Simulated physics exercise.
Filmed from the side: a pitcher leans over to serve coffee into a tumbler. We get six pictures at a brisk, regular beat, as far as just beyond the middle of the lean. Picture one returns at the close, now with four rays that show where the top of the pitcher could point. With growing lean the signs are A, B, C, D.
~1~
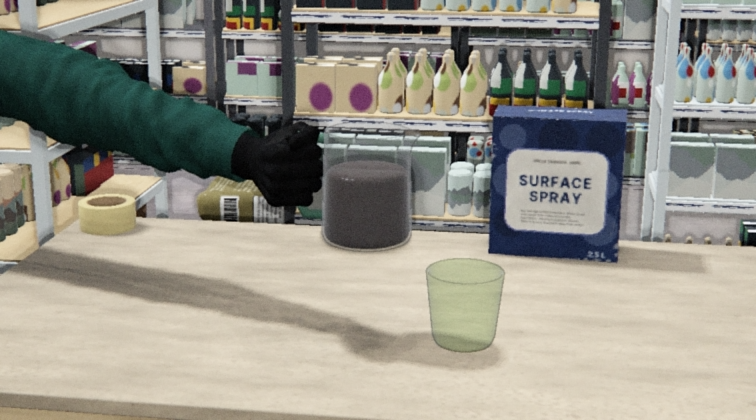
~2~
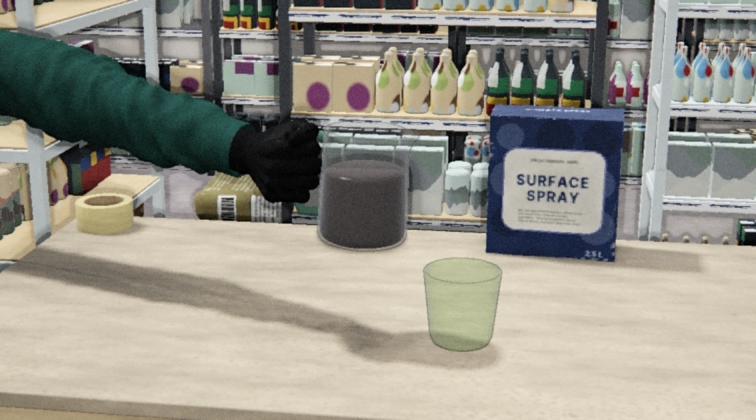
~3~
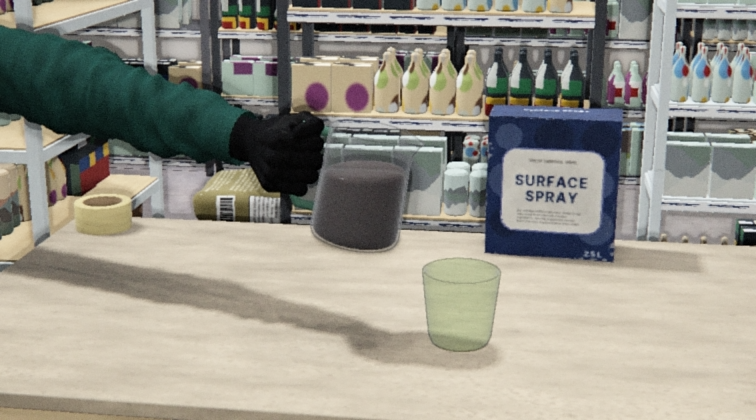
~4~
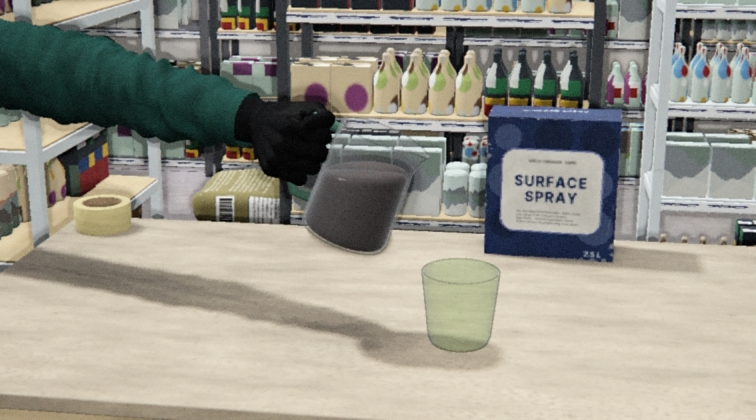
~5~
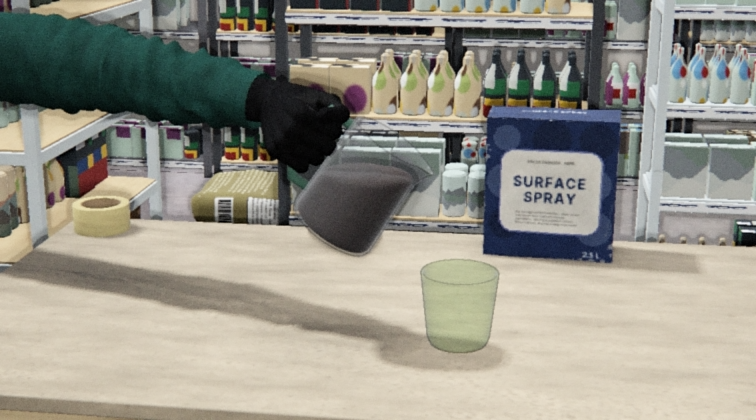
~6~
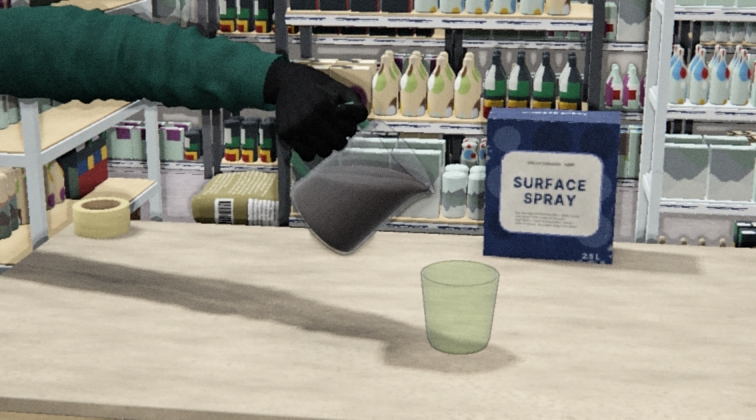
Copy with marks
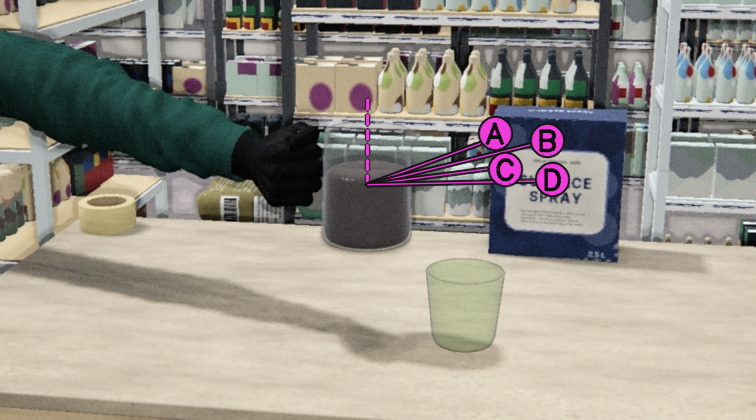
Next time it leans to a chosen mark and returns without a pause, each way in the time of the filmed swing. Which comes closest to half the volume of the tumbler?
The answer is tilt A.
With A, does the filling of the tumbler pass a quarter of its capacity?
Yes, it does.
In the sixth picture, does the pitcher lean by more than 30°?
Yes, it does.
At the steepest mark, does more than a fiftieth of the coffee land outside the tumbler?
Yes, it does.
On the marked copy, A at (480, 143); B at (530, 144); C at (487, 169); D at (535, 181).
Choosing A, the tumbler ends with about 47 % of what it can hold.
Choosing B, the tumbler ends with about 64 % of what it can hold; 3 % of the coffee is spilt.
Choosing C, the tumbler ends with about 68 % of what it can hold; 13 % of the coffee is spilt.
Choosing D, the tumbler ends with about 74 % of what it can hold; 20 % of the coffee is spilt.
